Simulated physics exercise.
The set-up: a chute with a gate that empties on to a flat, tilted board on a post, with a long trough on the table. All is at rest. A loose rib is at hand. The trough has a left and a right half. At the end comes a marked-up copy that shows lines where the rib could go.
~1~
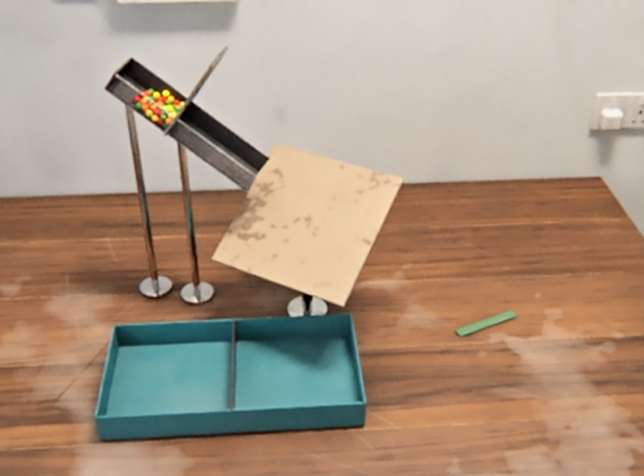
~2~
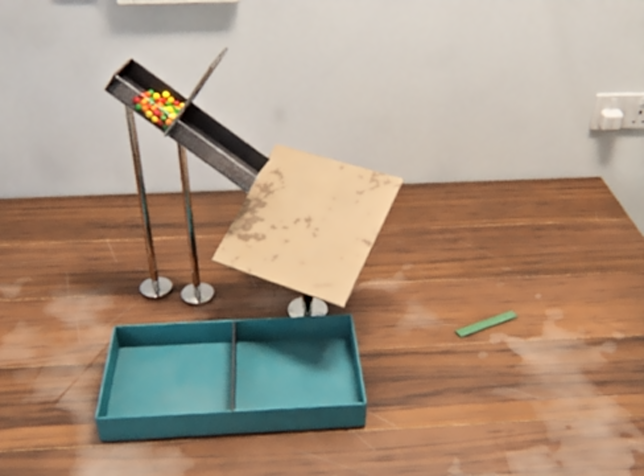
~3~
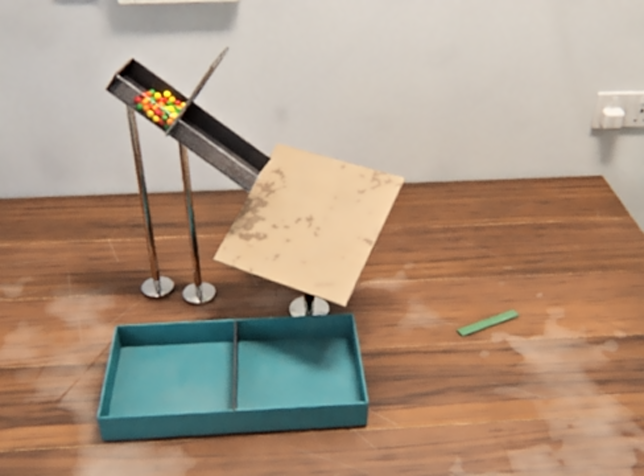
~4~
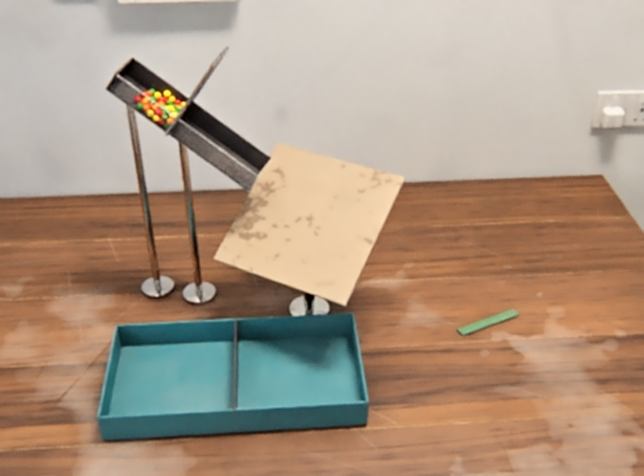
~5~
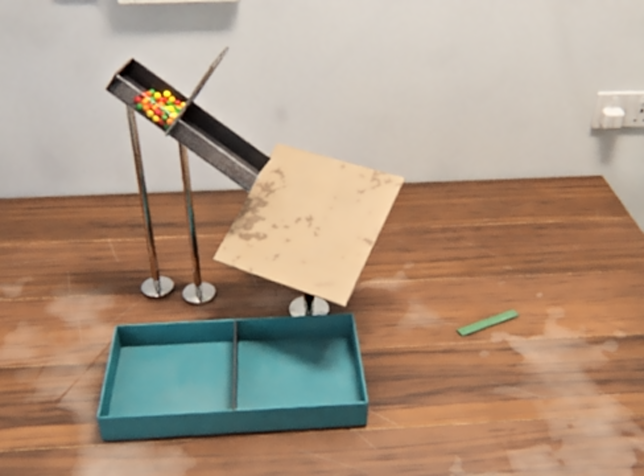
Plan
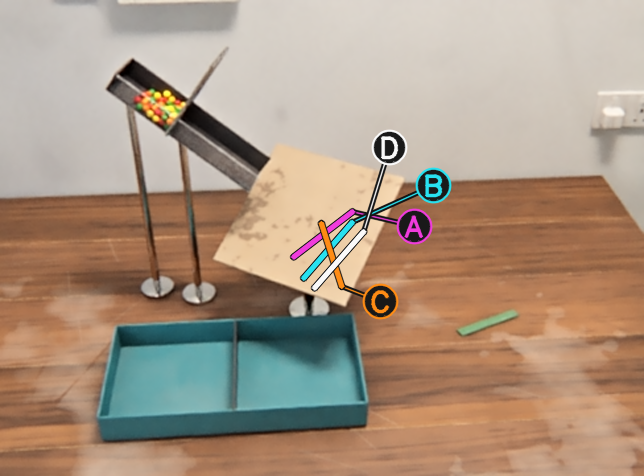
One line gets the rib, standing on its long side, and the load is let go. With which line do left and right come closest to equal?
Line A.
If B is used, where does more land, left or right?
Right.
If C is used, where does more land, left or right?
The right half.
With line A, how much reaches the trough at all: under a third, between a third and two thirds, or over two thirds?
It is over two thirds.
On the marked copy, line A from (352, 211) to (293, 257); line B from (352, 222) to (303, 278); line C from (321, 223) to (341, 286); line D from (363, 231) to (314, 287).
If A is chosen, of what is caught, about two thirds in the left half, about a third in the right.
If B is chosen, of what is caught, a small part in the left half, most in the right.
If C is chosen, of what is caught, a small part in the left half, nearly all in the right.
If D is chosen, of what is caught, about a quarter in the left half, most in the right.
